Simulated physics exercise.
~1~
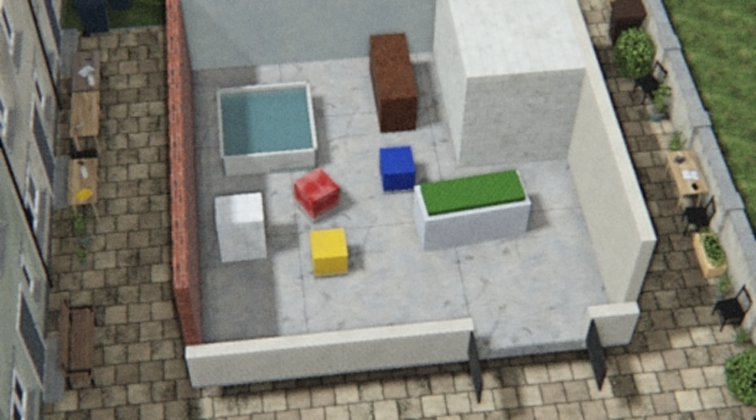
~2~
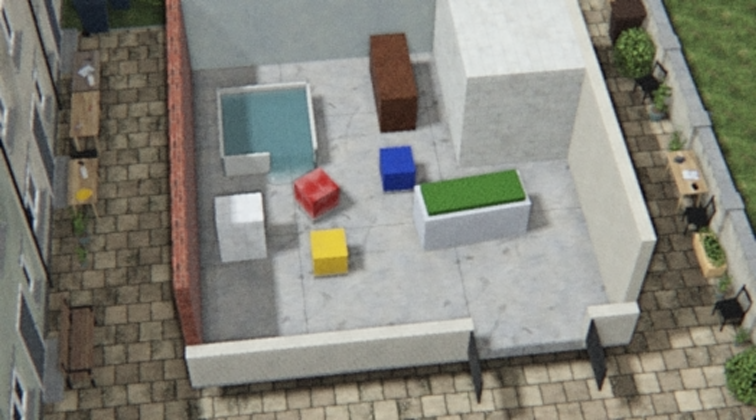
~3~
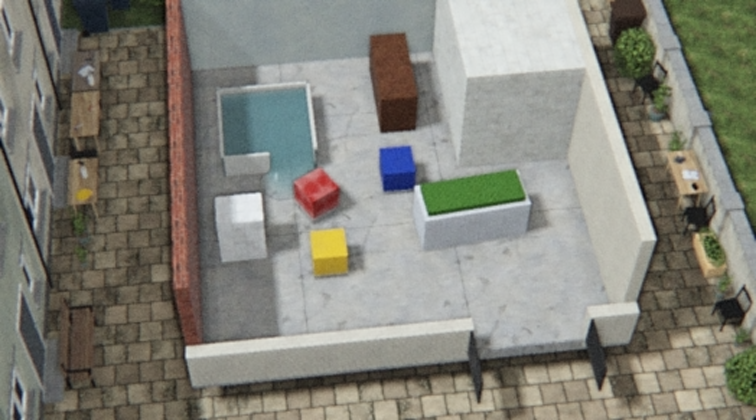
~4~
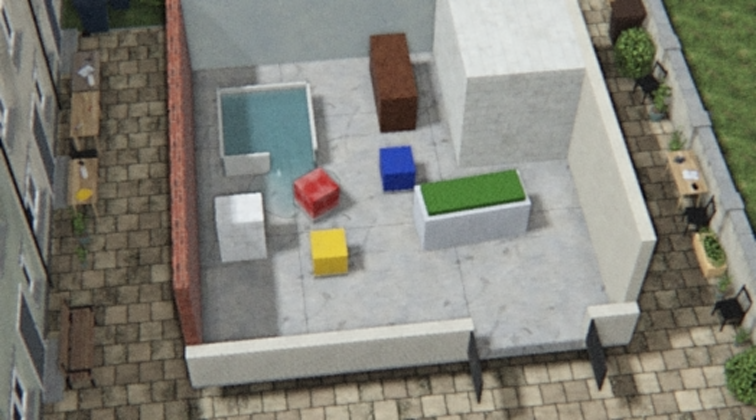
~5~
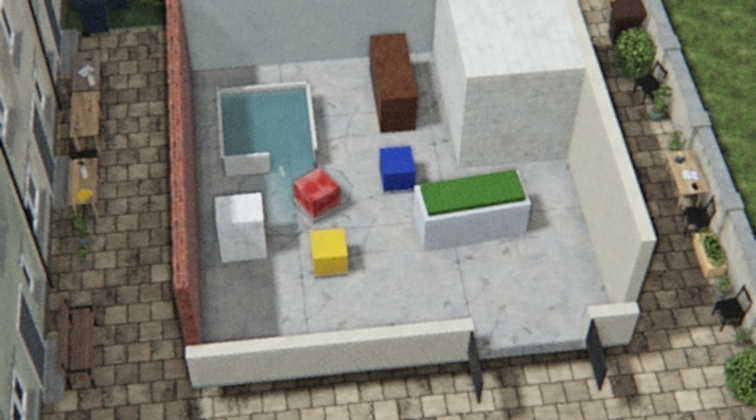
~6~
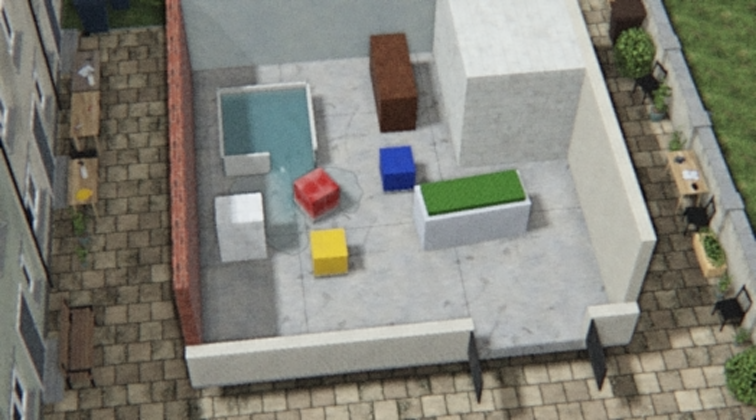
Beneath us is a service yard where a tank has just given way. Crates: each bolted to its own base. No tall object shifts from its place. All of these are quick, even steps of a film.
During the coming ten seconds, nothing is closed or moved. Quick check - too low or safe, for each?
Blue crate too low; yellow crate safe; red crate too low.
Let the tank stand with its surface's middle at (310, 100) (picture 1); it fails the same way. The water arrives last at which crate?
Last: The yellow-painted one.
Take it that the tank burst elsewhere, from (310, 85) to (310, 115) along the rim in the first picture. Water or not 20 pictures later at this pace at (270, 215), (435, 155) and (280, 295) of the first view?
Place one: Spared by the leak. Place two: Reached by the flood. Place three: Spared by the leak.
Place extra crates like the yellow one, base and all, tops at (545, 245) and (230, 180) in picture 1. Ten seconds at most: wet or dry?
In the listed order, the first crate remains untouched while the second gets reached.
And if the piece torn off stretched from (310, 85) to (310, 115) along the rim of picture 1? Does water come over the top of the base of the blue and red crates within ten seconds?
My reading: Blue gets drenched, red stays untouched.
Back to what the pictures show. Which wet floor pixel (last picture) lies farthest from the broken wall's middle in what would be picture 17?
Farthest reach: About (235, 363).
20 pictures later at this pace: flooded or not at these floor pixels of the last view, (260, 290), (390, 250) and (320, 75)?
Going through them one by one, the first is waterlogged, the second waterlogged and the third spared.
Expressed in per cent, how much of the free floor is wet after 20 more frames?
I'd put it at roughly 45 per cent.
A moment on, water covers 10 % of the floor; the blue crate water round its plinth, the yellow crate water round its plinth, the red crate water round its plinth.
Next, water covers 25 % of the floor; the blue crate water round its plinth, the yellow crate water round its plinth, the red crate water round its plinth.
Then, water covers 45 % of the floor; the blue crate water round its plinth, the yellow crate water round its plinth, the red crate water round its plinth.
Later, water covers 65 % of the floor; the blue crate water round its plinth, the yellow crate water round its plinth, the red crate water round its plinth.
In the end, water covers 95 % of the floor; the blue crate was topped, the yellow crate stayed above the water, the red crate was topped.
